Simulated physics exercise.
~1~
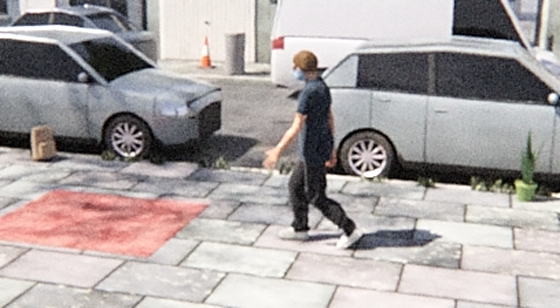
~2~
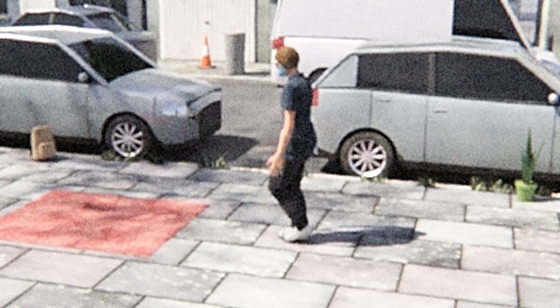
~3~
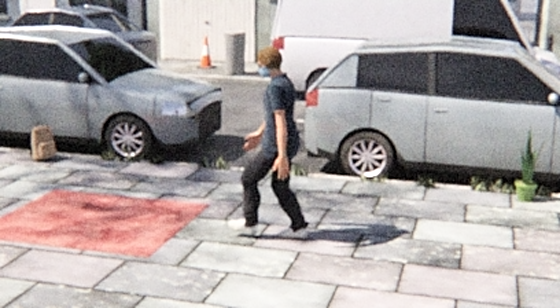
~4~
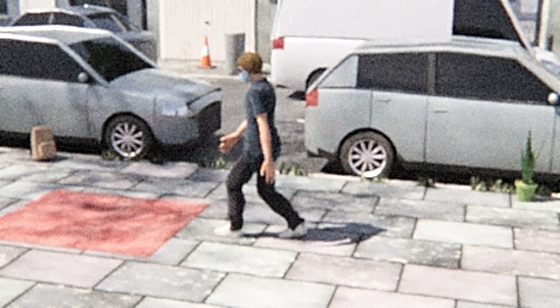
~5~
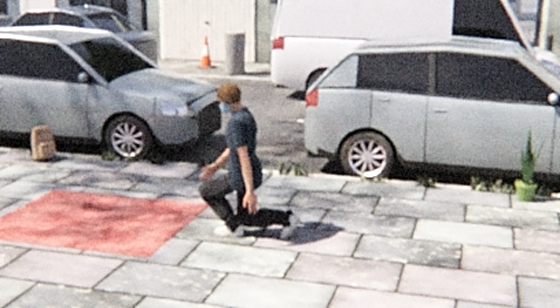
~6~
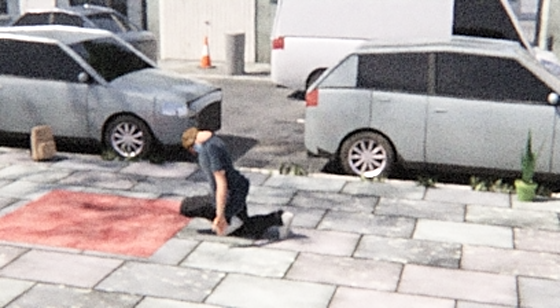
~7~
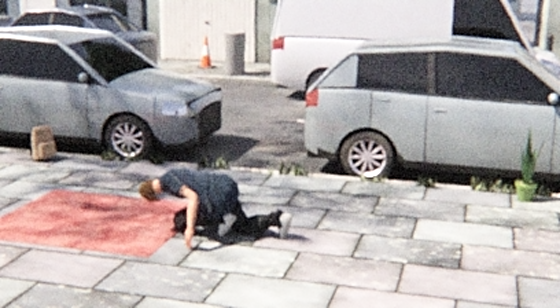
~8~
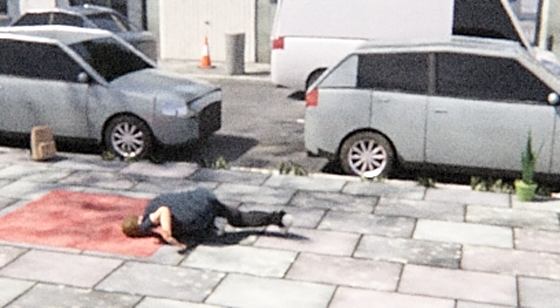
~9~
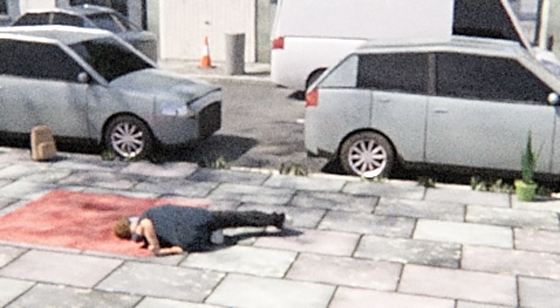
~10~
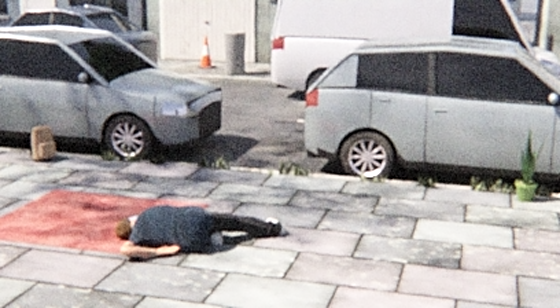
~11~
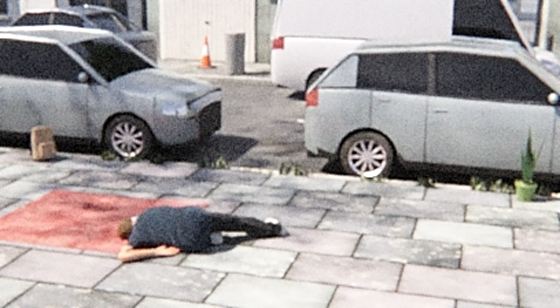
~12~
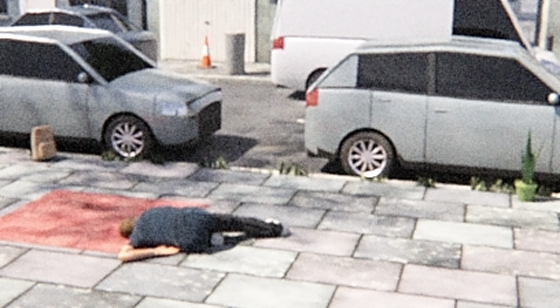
Person in dark clothes walking left along paving, dropping to the knees, pitching forward and lying still, head over a red mat.
